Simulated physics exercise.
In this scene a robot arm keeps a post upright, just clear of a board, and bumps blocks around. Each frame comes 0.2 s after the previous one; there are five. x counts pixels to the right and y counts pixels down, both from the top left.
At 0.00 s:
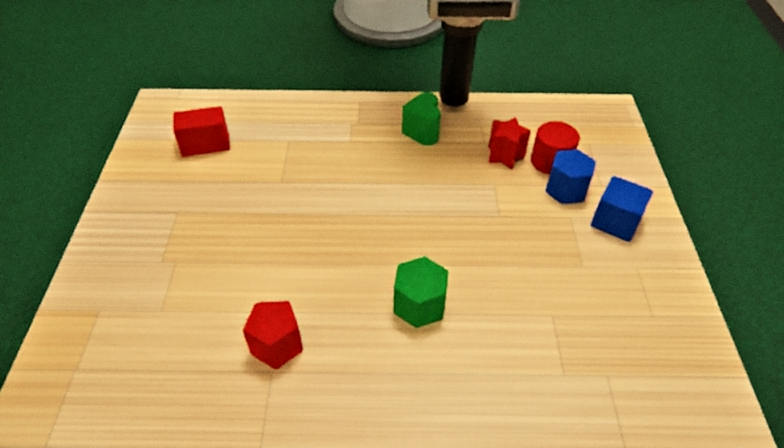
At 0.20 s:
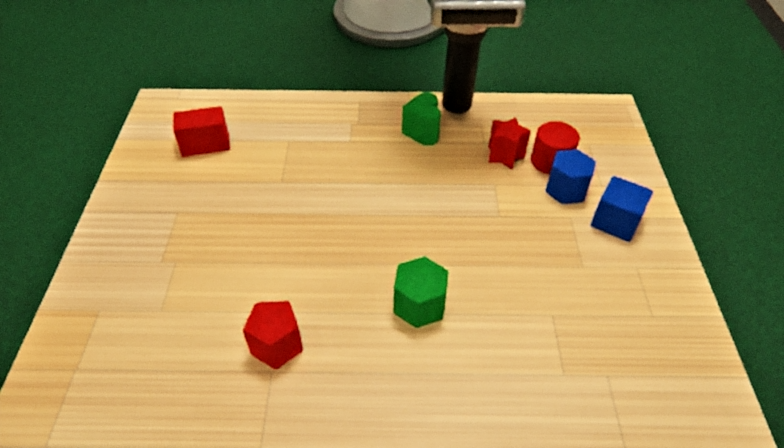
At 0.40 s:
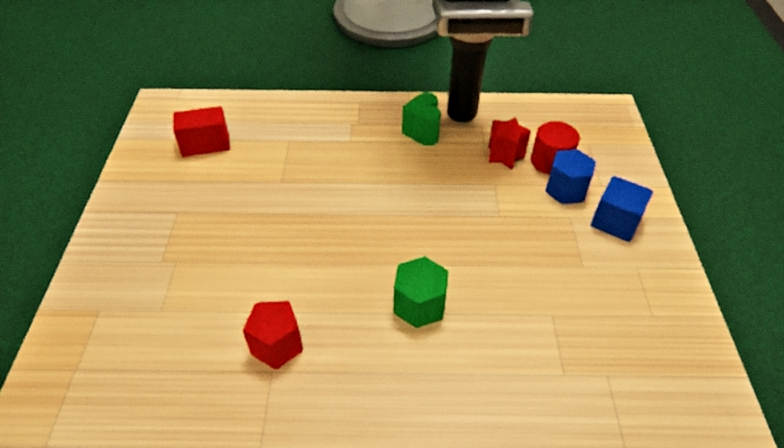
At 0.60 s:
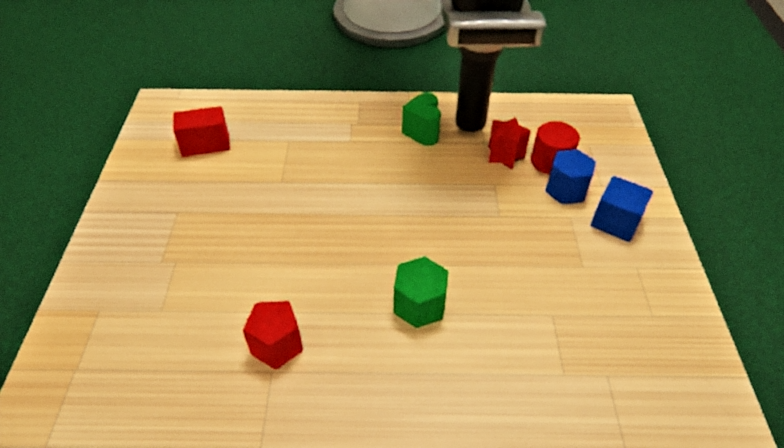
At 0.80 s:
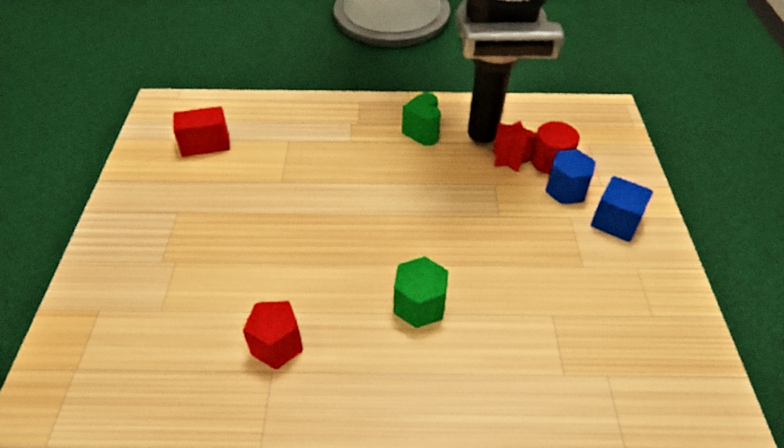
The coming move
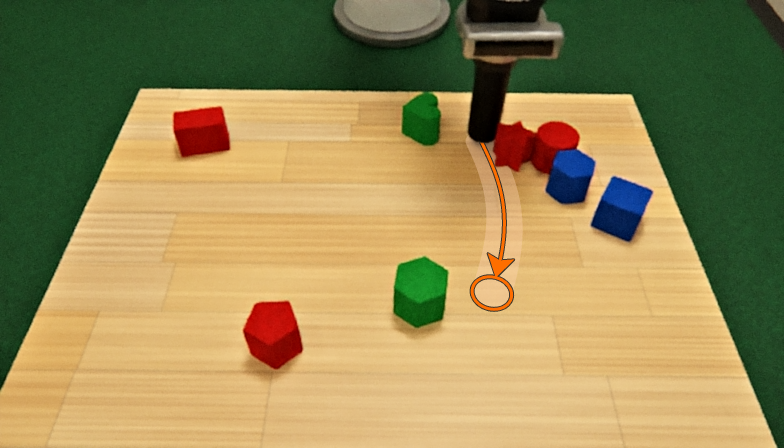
A dark post hanging from a machine's metal mount moves over the far edge of a pale wooden board on a green surface, seen from above by a still camera. A green block, a red star, a red round block and two blue blocks sit at the far centre and right, with red and green blocks elsewhere. The post slides nearer and rightward, then nudges the star slightly right.
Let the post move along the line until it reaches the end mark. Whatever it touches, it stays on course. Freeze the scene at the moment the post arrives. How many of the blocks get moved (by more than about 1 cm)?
My guess is one.
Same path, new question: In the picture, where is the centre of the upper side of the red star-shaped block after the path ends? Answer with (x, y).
It comes to (535, 152).
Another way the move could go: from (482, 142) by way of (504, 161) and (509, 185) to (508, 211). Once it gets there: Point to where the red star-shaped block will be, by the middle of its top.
It is going to be at (549, 173).
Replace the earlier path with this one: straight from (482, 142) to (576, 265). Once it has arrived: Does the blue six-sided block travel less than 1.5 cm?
No.
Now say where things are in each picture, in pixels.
Lower end of the post (454, 99), tops of blocks, green six-sided block (422, 278), red star-shaped block (510, 128), red round block (559, 133), in the first frame.
Post (457, 106), blocks as before, in the second frame.
Post (462, 114), blocks as before, in the third frame.
Post (470, 124), blocks as before, in the fourth frame.
Post (483, 134), green six-sided block (422, 278), red star-shaped block (516, 132), red round block (559, 133), in the fifth frame.
The drawn path runs from (482, 142) over (499, 186) and (504, 236) to (492, 293).
What follows on the original path. One third of the way, post (501, 179); red star-shaped block (535, 152), turned 90° anticlockwise; red round block (565, 134).
Two thirds of the way, post (505, 230); red star-shaped block (535, 152), turned 90° anticlockwise; red round block (565, 134).
At the end, post (494, 285); green six-sided block not moved; red star-shaped block (535, 152), turned 90° anticlockwise; red round block (565, 134).
